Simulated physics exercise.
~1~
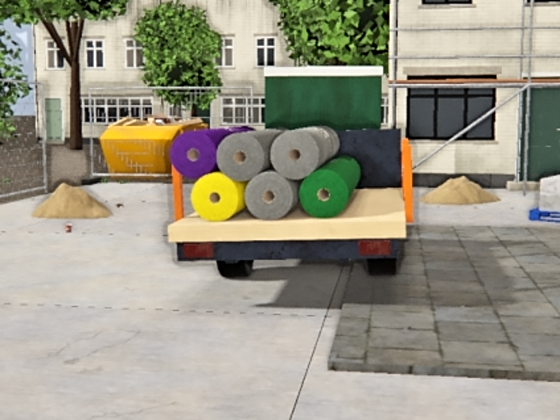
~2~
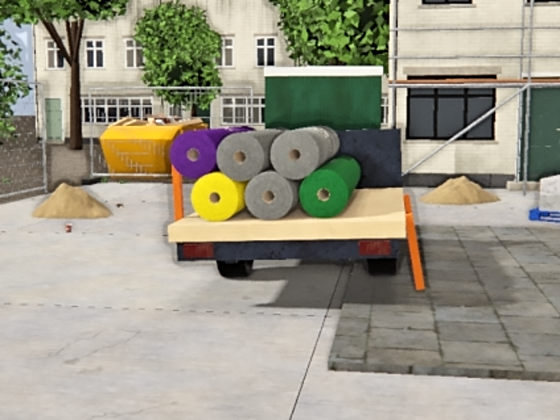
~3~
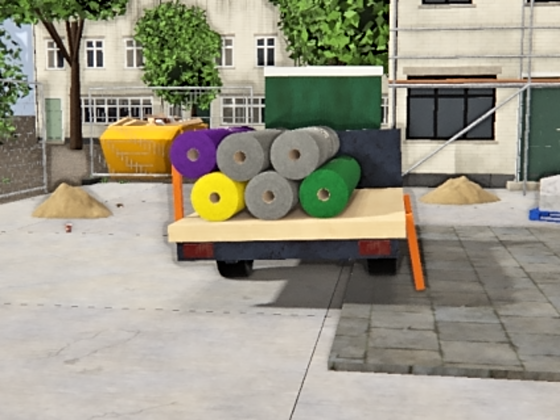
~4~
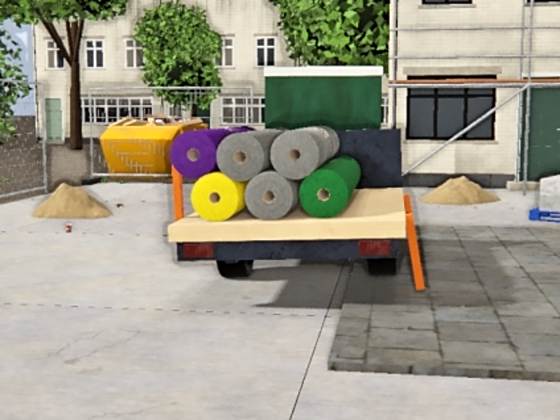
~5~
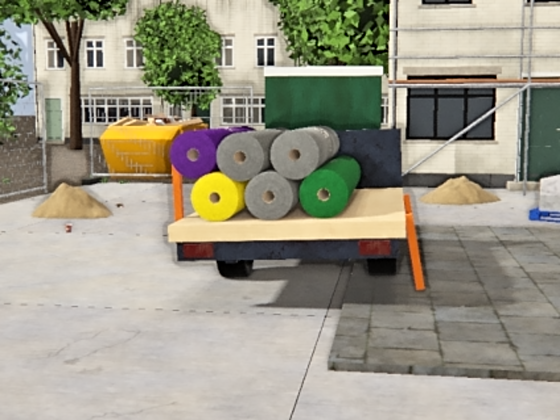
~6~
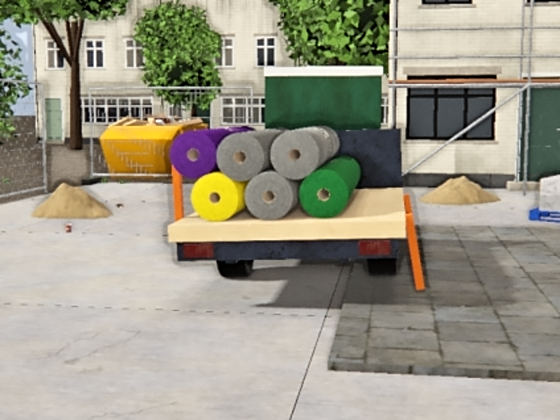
In this clip, six rolls, three of them grey and the others purple, yellow and green, sit stacked on a parked low trailer as the orange post on the right swings down. The left post stays upright, and all the rolls remain in place on the deck.
